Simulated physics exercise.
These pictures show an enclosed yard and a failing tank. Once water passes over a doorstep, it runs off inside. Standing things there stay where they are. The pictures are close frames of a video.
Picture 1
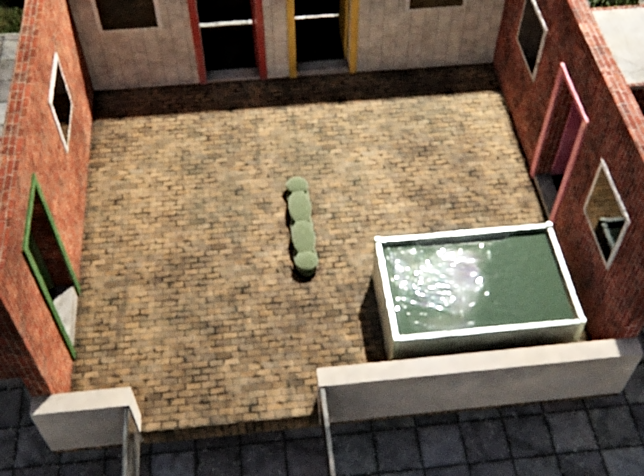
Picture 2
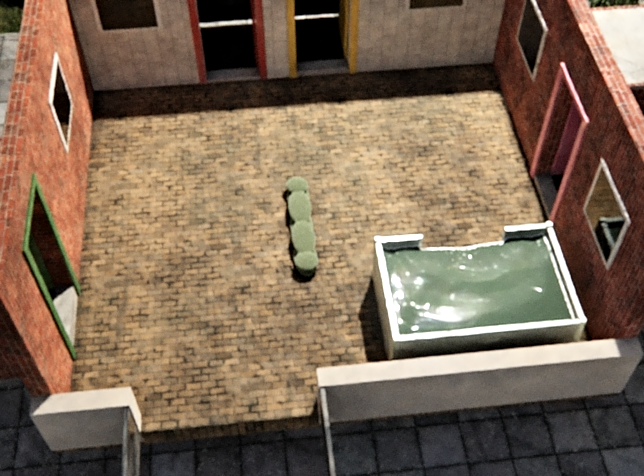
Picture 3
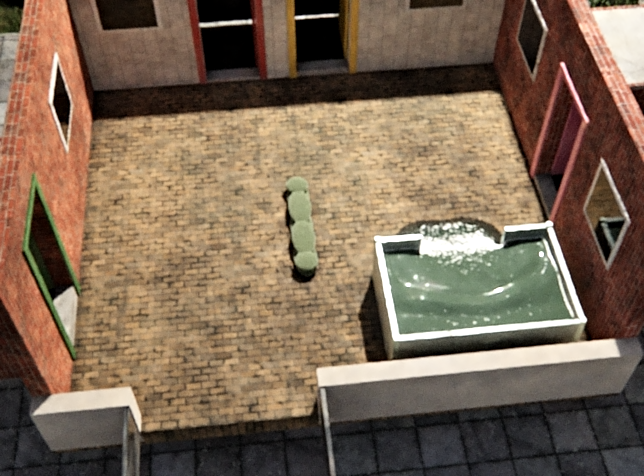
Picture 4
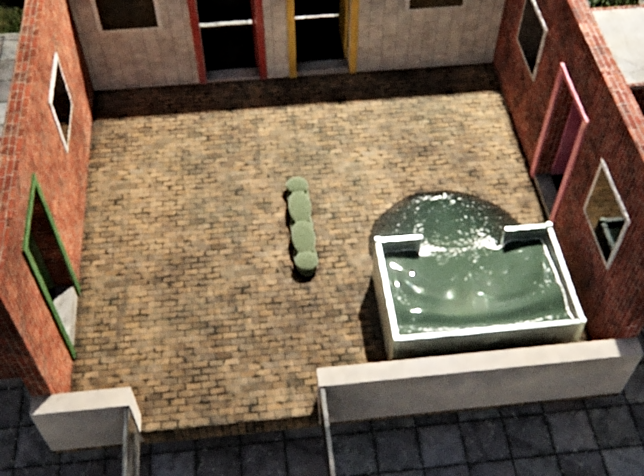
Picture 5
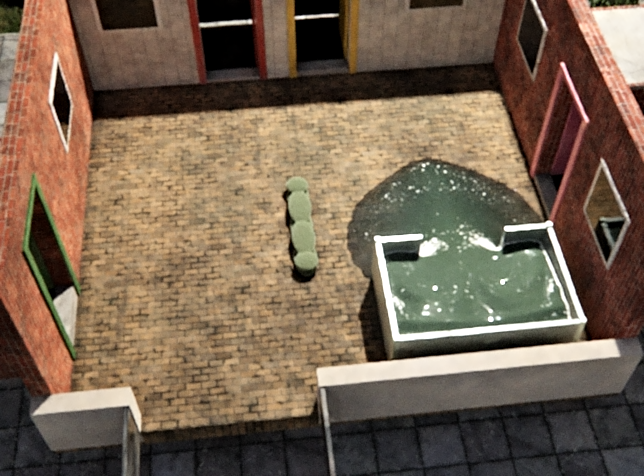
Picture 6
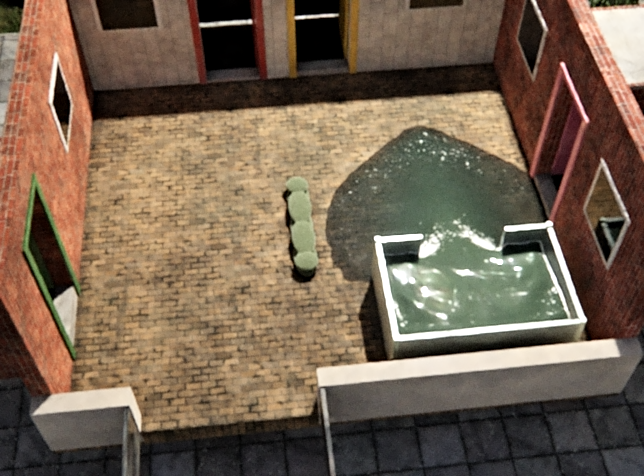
An enclosed courtyard paved in tan brick is seen from high above by a still camera. Red brick walls stand on both sides, a green-framed doorway at left and a pink one at right, with rounded green bushes mid-yard and a white-rimmed tank of green water at lower right. The tank's far side opens, and water pours through the gap, fanning across the paving toward the back and left.
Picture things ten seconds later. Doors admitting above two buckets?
One by one: I expect the red door to see over two buckets. I expect the pink door to see two buckets at most. I expect the green door to see two buckets at most. I expect the yellow door to see over two buckets.
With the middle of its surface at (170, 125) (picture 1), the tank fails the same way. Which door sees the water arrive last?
Answer - the door marked pink.
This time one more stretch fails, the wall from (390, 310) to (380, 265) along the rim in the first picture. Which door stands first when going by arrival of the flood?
Earliest is the green one.
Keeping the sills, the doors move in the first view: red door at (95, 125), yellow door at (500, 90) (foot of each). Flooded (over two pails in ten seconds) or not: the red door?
As I see it, the red door comes in higher.
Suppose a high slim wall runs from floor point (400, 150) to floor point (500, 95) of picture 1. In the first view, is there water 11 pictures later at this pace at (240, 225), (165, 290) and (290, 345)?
Taking the three spots in turn, they are unwetted, unwetted and unwetted.
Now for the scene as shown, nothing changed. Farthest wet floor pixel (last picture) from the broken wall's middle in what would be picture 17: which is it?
Look around (225, 85).
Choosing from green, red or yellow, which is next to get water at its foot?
I'd say it's the yellow one.
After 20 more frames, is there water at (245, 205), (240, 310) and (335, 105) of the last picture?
The three points read clear, clear and soaked through.
A moment on, water covers 35 % of the floor; the red door not reached, the pink door wet at the sill, nothing in, the green door not reached, the yellow door not reached.
Next, water covers 40 % of the floor; the red door wet at the sill, nothing in, the pink door under two buckets in, the green door not reached, the yellow door over two buckets in.
Then, water covers 50 % of the floor; the red door over two buckets in, the pink door under two buckets in, the green door not reached, the yellow door over two buckets in.
Later, water covers 70 % of the floor; the red door over two buckets in, the pink door under two buckets in, the green door wet at the sill, nothing in, the yellow door far over two buckets in.
In the end, water covers 95 % of the floor; the red door over two buckets in, the pink door under two buckets in, the green door wet at the sill, nothing in, the yellow door far over two buckets in.
